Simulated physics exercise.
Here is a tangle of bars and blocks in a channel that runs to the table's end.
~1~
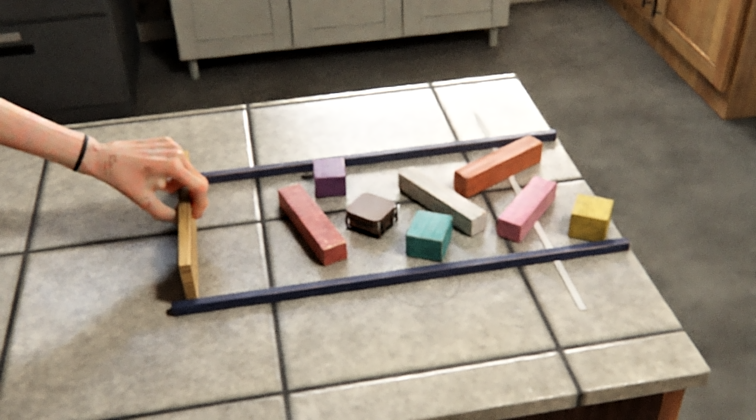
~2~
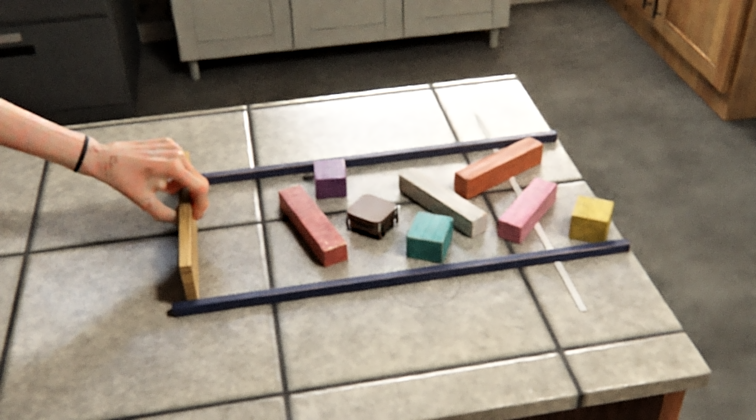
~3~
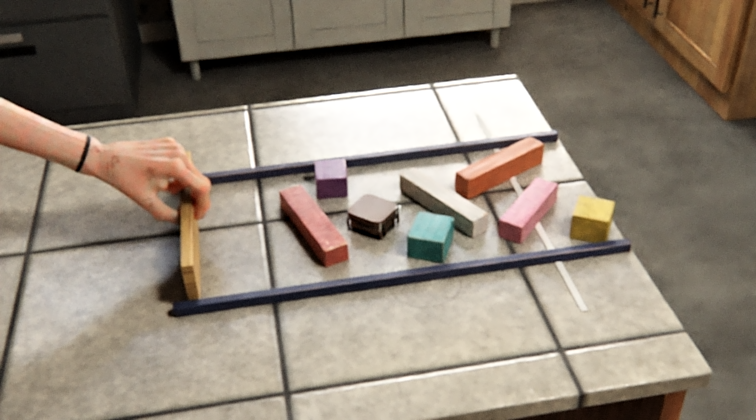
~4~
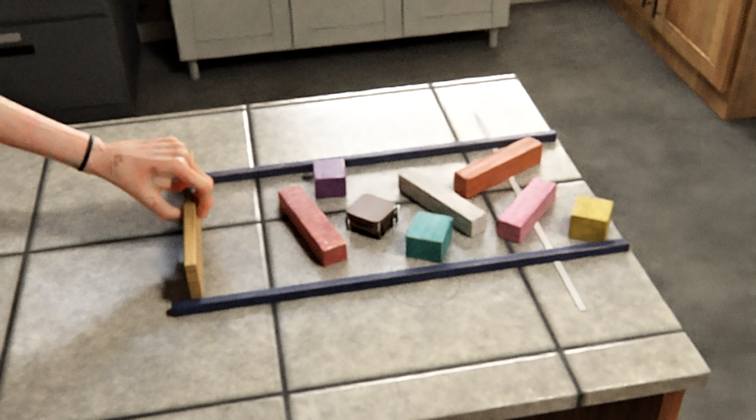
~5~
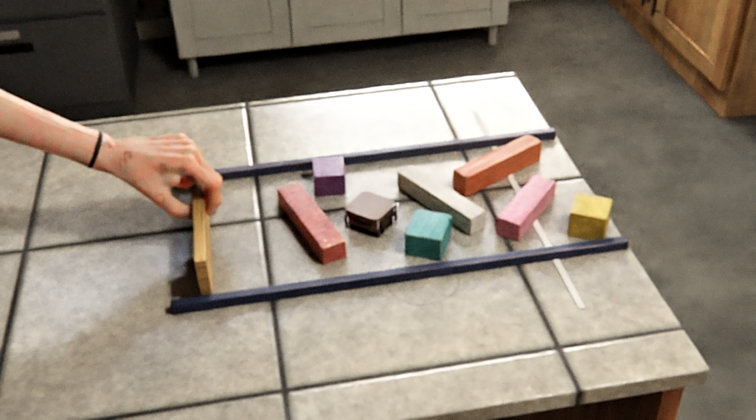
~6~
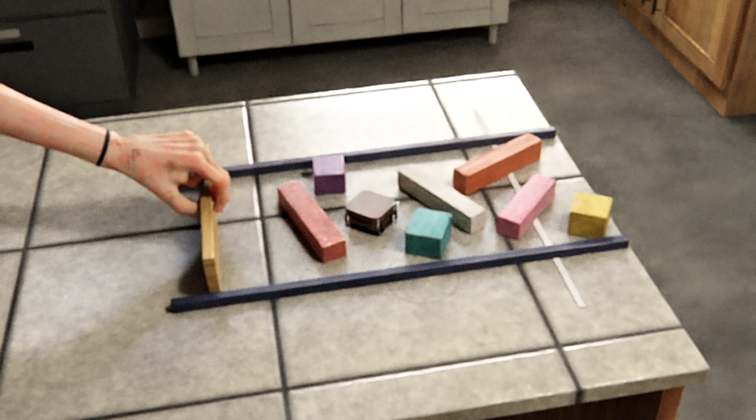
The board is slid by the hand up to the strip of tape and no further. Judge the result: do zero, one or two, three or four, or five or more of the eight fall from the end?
Three, or four.
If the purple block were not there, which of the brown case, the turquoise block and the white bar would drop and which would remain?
Brown case: Is still there; turquoise block: Is still there; white bar: Is still there.
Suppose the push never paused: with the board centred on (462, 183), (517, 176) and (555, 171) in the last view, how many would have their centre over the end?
First 0, then 3, then 6.
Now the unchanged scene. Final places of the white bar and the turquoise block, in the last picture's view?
First at (580, 172); second at (595, 217).
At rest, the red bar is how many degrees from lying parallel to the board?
Somewhere near 0 degrees, I'd say.
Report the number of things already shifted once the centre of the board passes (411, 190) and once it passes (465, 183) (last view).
Tally: First 7; then 8.
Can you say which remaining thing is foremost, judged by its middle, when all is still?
The white bar finishes closest.
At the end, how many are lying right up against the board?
2 in contact.
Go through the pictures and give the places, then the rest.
The first frame shows yellow block (591, 219); pink bar (527, 208); orange bar (499, 166); board (188, 222); tape (522, 197).
The second frame shows pink bar (528, 210); board (188, 223).
The third frame shows orange bar (500, 167); turquoise block (431, 237).
The fourth frame shows yellow block (591, 219); red bar (311, 224).
The fifth frame shows pink bar (527, 207); white bar (440, 199).
The sixth frame shows yellow block (590, 216); pink bar (527, 206); orange bar (498, 164); board (209, 216); tape (521, 194).
Soon after, none off yet; yellow block at rest near (590, 216); pink bar at rest near (527, 206); orange bar at rest near (498, 164).
Then, none off yet; yellow block at rest near (590, 216); pink bar at rest near (529, 206); orange bar moving near (503, 161).
Further on, none off yet; yellow block moved about its own width near (622, 215); pink bar moved about its own width near (594, 207); orange bar moved about its own width near (561, 143).
At rest, the number that fall off is three or four; fallen, orange bar, pink bar and yellow block.
